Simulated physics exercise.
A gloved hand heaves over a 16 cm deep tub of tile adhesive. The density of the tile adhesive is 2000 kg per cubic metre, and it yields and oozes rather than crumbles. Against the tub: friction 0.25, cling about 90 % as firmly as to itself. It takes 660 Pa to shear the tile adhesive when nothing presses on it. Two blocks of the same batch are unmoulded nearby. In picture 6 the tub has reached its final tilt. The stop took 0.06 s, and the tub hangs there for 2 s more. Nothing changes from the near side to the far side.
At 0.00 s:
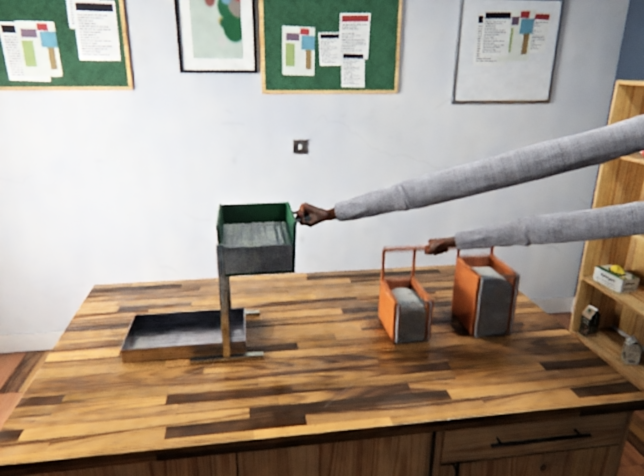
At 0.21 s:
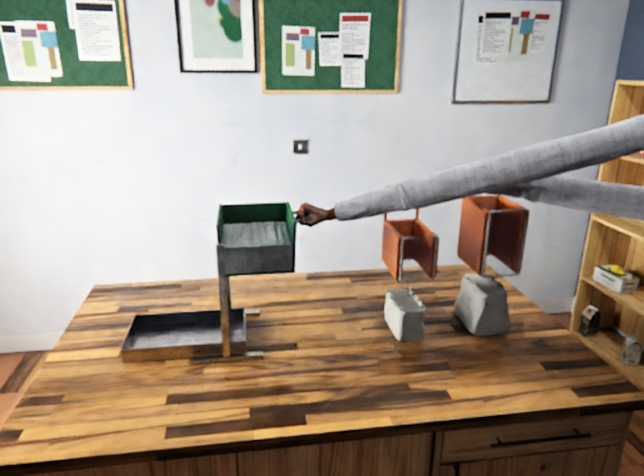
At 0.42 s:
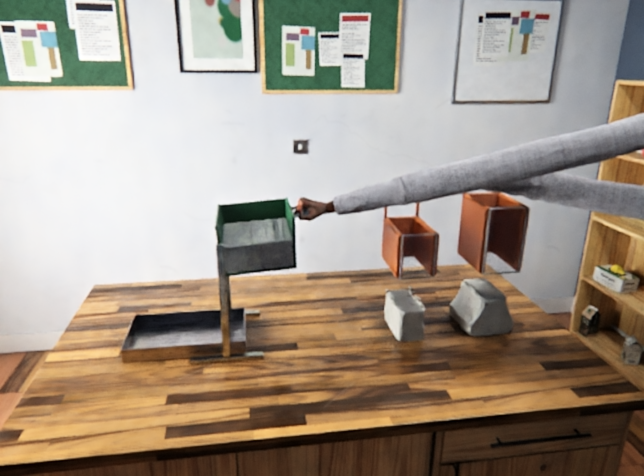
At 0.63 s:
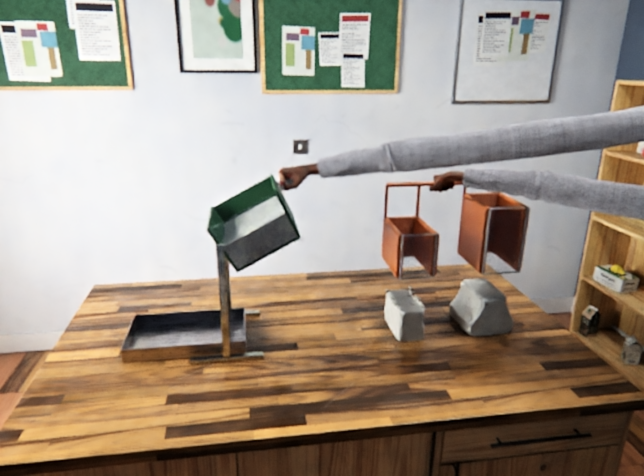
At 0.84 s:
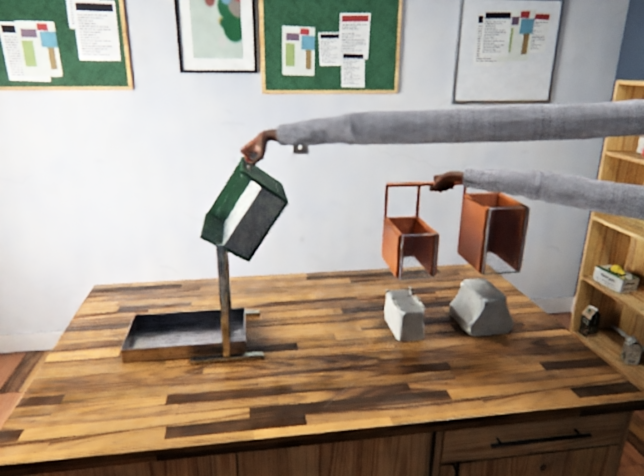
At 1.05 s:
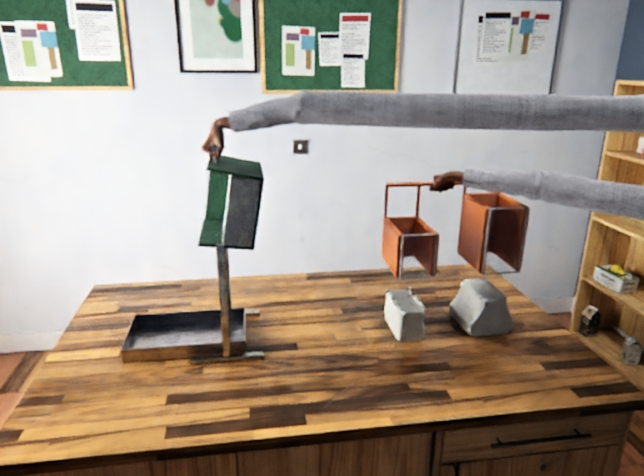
The clip shows one hand lifting two orange moulds off grey blocks, the right one sagging slightly, before another hand tips a green-and-grey tub of grey material steeply leftward above a tray, which stays empty.
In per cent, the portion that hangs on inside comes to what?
Close to 100 per cent.
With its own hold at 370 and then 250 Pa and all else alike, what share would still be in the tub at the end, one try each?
In turn about 75 %, 65 %.
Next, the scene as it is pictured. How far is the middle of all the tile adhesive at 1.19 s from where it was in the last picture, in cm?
Some 2 cm.
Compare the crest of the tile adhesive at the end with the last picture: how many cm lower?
About 5 cm.
After 1.19 s, the tub is at 80 degrees and holds 100 %.
After 1.36 s, the tub is at 80 degrees and holds 100 %.
After 1.53 s, the tub is at 80 degrees and holds 100 %.
After 1.70 s, the tub is at 80 degrees and holds 100 %.
After 3.05 s, at the end, the tub is at 80 degrees and holds 100 %.
